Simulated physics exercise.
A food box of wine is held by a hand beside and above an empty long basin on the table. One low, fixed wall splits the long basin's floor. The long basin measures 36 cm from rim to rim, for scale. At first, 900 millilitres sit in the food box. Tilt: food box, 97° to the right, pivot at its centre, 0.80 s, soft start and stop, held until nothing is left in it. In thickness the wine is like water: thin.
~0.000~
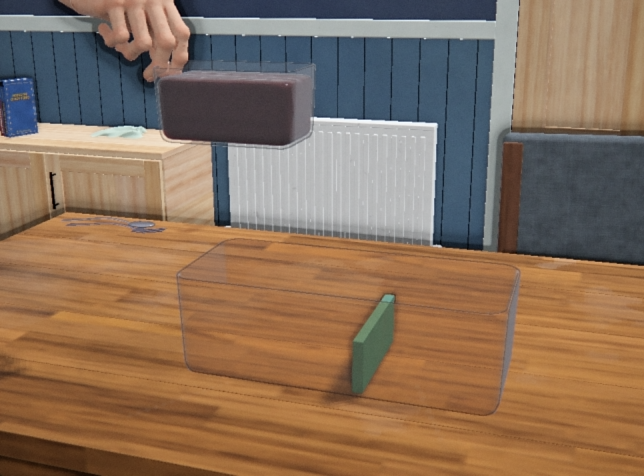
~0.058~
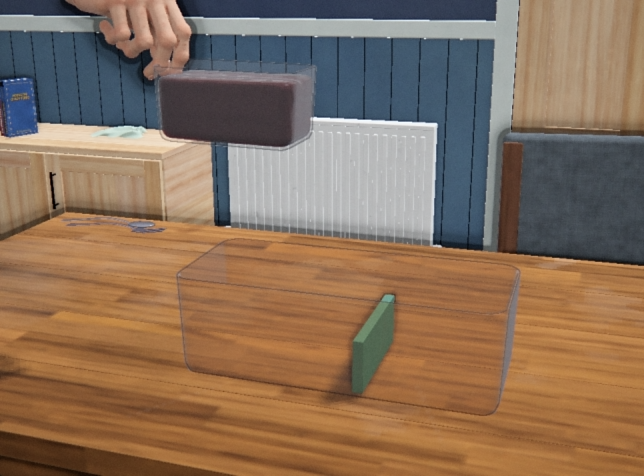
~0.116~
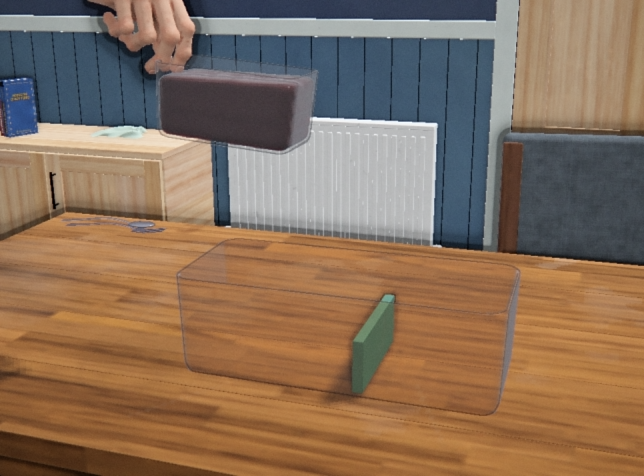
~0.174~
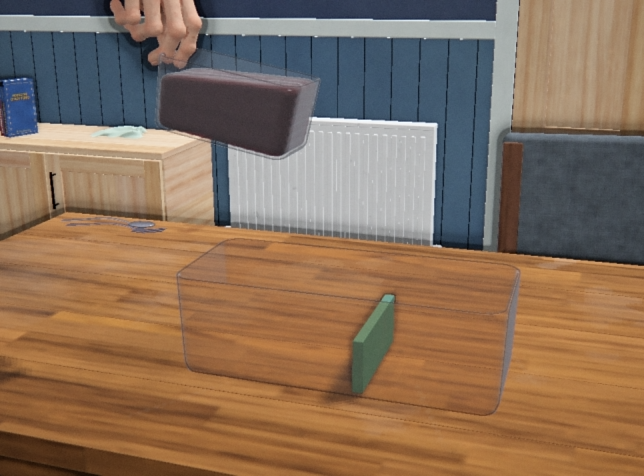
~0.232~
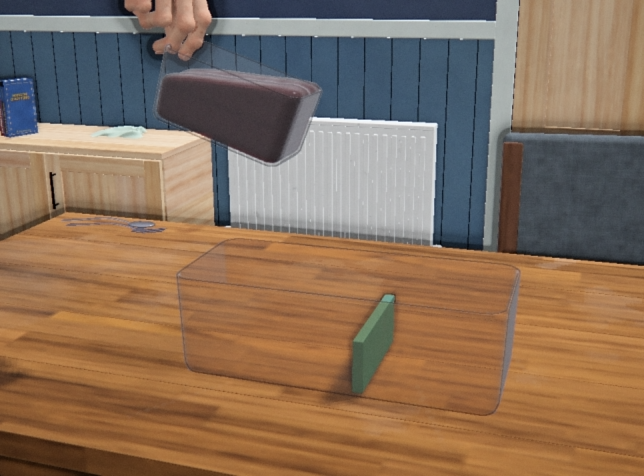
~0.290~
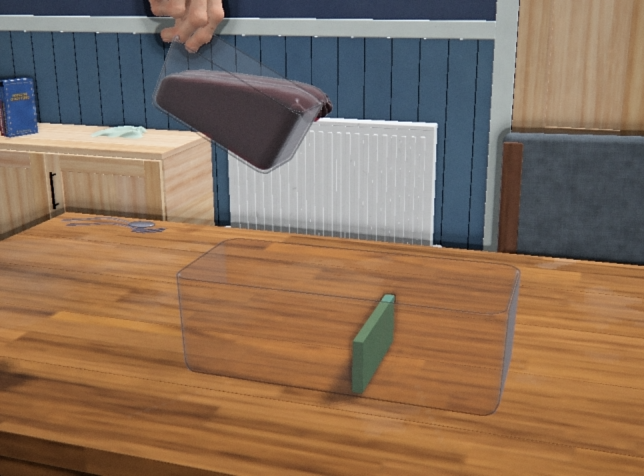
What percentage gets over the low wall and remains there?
51 %.
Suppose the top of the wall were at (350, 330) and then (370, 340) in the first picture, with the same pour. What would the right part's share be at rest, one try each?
I'd put it at about 70 per cent for the first and about 55 per cent for the second.
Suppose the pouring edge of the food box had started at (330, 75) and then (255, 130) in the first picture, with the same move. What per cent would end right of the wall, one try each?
70 and 5 %.
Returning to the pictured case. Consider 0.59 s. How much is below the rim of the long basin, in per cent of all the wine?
About 24%.
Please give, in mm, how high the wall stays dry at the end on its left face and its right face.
The left side gives some 48 mm, the right side some 40 mm.
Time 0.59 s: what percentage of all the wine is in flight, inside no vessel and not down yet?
Near 48 per cent at that time.
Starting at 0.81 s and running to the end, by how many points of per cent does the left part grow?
That works out to roughly 14 per cent of the whole.
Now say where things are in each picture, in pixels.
Tilt 0°; pouring edge (305, 70); surface from (174, 75) to (304, 80); the long basin's rim runs from (202, 258) to (514, 291); the wall's top is at (375, 318), in the first frame.
Tilt 1°; pouring edge (305, 72); surface from (175, 74) to (306, 81), in the second frame.
Tilt 5°; pouring edge (307, 77); surface from (176, 73) to (307, 82), in the third frame.
Tilt 11°; pouring edge (310, 85); surface from (177, 73) to (310, 84), in the fourth frame.
Tilt 19°; pouring edge (311, 97); surface from (178, 75) to (314, 90); 1 per cent is over the edge, in the fifth frame.
Tilt 28°; pouring edge (312, 110); surface from (177, 74) to (313, 102); 6 per cent is over the edge, in the sixth frame.
By 0.59 s the tilt is 82° and 29 per cent is still to pour, 4 is left of the wall and 19 right of it.
By 0.81 s the tilt is 97° and 8 per cent is still to pour, 31 is left of the wall and 51 right of it.
By 1.05 s the tilt is 97° and 2 per cent is still to pour, 40 is left of the wall and 50 right of it.
By 1.30 s the tilt is 97° and 0 per cent is still to pour, 44 is left of the wall and 51 right of it.
At rest 45 per cent lies left of the wall, 51 right of it and 5 outside.
